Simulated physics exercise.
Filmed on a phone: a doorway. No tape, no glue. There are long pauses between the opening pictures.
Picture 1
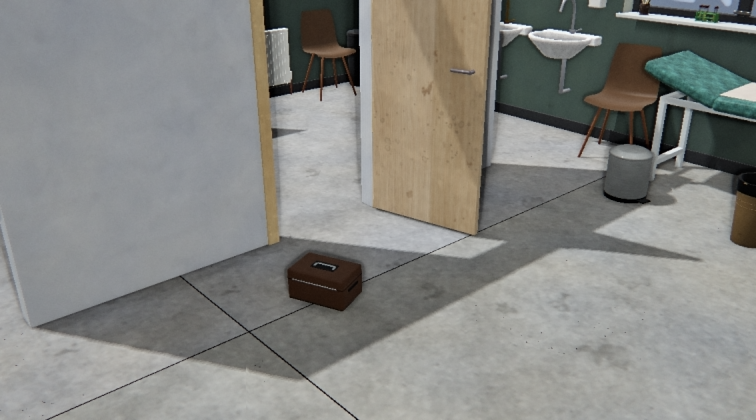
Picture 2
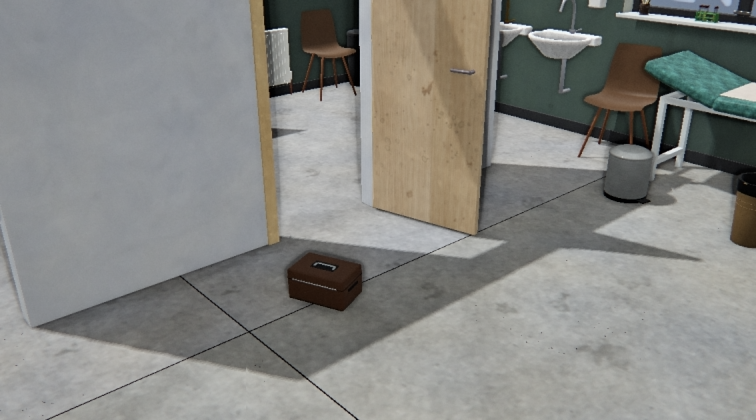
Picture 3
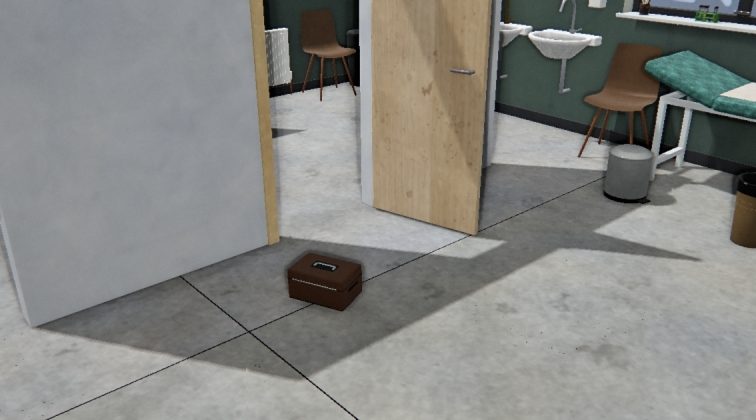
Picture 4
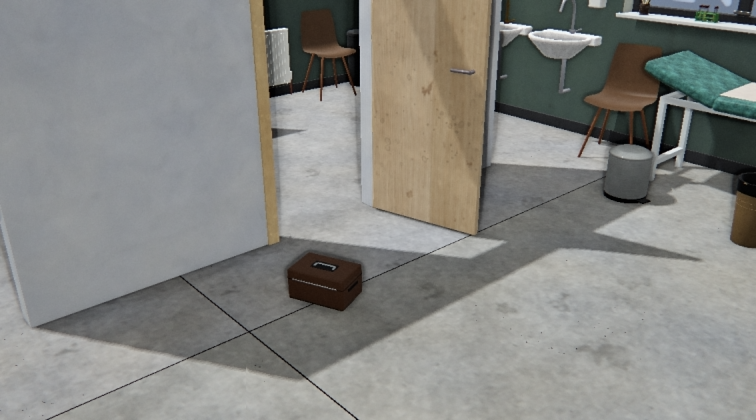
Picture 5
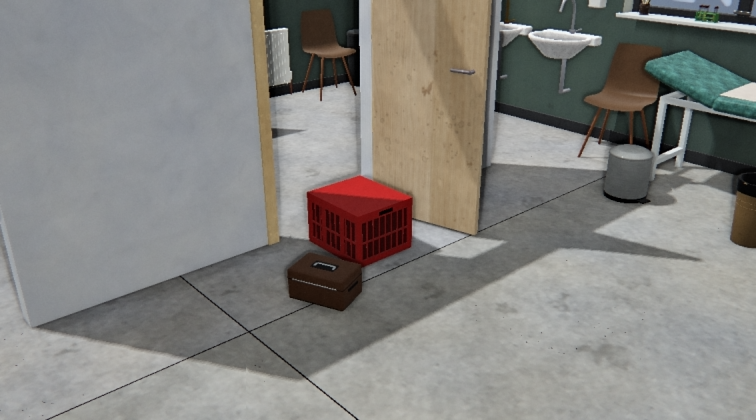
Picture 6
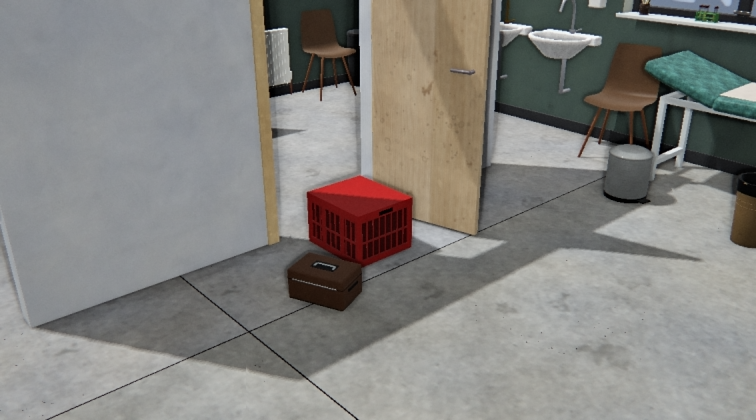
At the start, a brown toolbox sits on the grey floor in front of a wide-open wooden door, and nothing moves. Then a red container appears just behind the toolbox, in the doorway, with nobody seen placing it, and the door, toolbox and container all stay still.
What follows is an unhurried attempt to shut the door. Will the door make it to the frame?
In the end the door is blocked.
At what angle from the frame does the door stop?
About 70°.
Then, 0.50 s after the last picture, door at 98°.
Then, 0.80 s after the last picture, door at 88°.
Then, 1.00 s after the last picture, door at 81°.
Then, 1.30 s after the last picture, door at 71°.
At rest, door at 71°; both in place. Seen from the same camera at the end, red chest near (358, 220).
